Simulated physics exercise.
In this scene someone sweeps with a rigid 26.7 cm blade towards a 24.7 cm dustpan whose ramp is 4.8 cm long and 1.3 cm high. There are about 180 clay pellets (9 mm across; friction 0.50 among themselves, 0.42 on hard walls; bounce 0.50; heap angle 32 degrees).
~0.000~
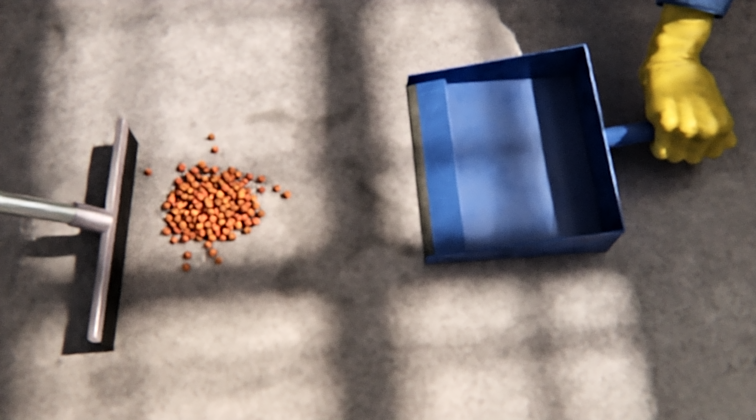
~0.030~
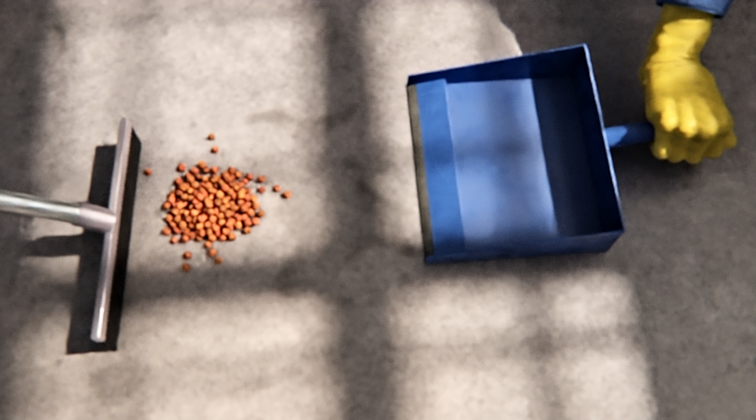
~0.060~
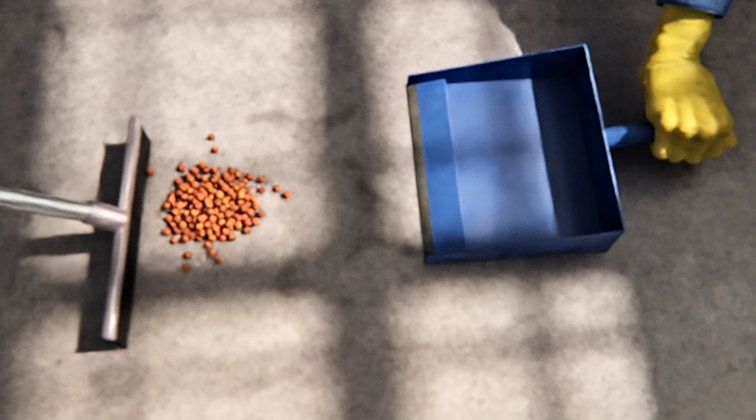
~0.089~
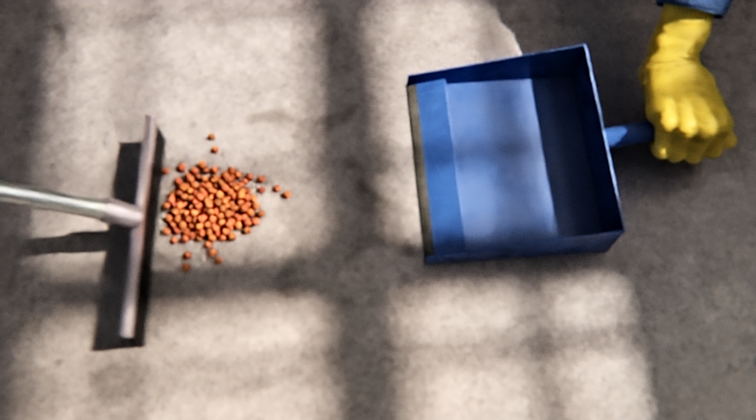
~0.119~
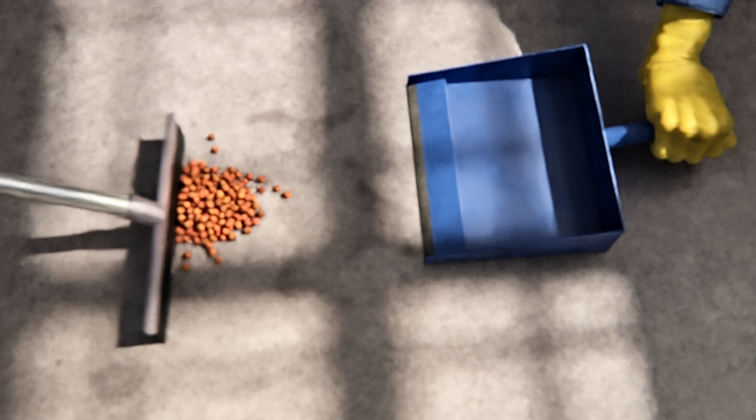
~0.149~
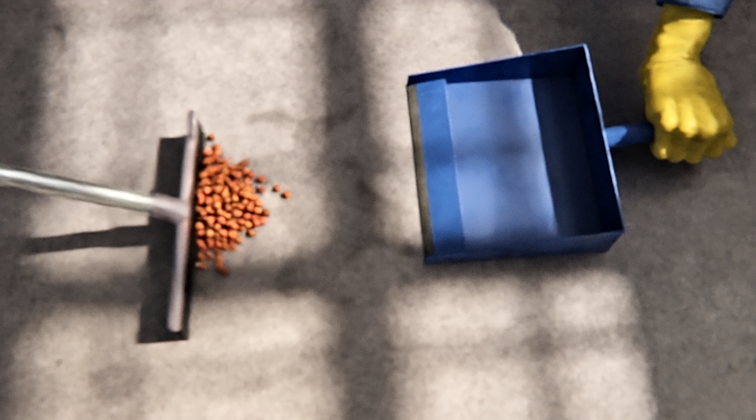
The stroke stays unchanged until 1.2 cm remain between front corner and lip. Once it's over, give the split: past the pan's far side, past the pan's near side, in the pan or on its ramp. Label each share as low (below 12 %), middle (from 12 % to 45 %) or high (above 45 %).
Far side - low; near side - low; pan - high.
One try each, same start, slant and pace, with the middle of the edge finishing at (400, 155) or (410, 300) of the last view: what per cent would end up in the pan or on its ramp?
The two tries give roughly 55 and 35 %.
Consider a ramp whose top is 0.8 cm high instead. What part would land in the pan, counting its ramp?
It would be near 65 per cent.
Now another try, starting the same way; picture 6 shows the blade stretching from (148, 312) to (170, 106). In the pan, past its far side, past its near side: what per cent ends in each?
Final per cent - pan 35, far 10, near 5.
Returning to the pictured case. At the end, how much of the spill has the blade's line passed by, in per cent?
Roughly 0 percent of it.
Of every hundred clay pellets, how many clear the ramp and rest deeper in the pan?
Estimate: Close to 15 per cent of the total.
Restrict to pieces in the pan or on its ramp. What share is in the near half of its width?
Roughly 60 per cent.
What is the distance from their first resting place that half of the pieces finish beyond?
Somewhere around 28 centimetres.
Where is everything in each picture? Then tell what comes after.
The first frame shows blade from (95, 338) to (123, 126), moved 0.0 cm, 0 of the pieces shifted so far; middle of the pieces at (209, 204); pan at (518, 164).
The second frame shows blade from (99, 337) to (126, 125), moved 0.4 cm, 0 of the pieces shifted so far; middle of the pieces at (209, 204).
The third frame shows blade from (110, 335) to (136, 124), moved 1.5 cm, 0 of the pieces shifted so far; middle of the pieces at (209, 204).
The fourth frame shows blade from (127, 333) to (152, 122), moved 3.4 cm, 1 of the pieces shifted so far; middle of the pieces at (209, 204).
The fifth frame shows blade from (151, 330) to (172, 119), moved 5.9 cm, 53 of the pieces shifted so far; middle of the pieces at (215, 209).
The sixth frame shows blade from (175, 326) to (194, 117), moved 8.5 cm, 167 of the pieces shifted so far; middle of the pieces at (227, 207); pan at (518, 164). The blade's pace is about 0.86 m/s, heading 4 degrees away from the viewer's side.
Then, at 0.31 s, middle of the blade 14 cm from the lip; 0 % over the lip, far side 0 %, near side 5 %.
After 0.41 s, middle of the blade 5 cm from the lip; 0 % over the lip, far side 0 %, near side 5 %.
After 0.65 s, middle of the blade 2 cm from the lip; 60 % over the lip, far side 0 %, near side 5 %.
At rest (1.1 s), far side 0 %, near side 5 %, pan 55 %, in front of the lip or behind the blade 35 %.
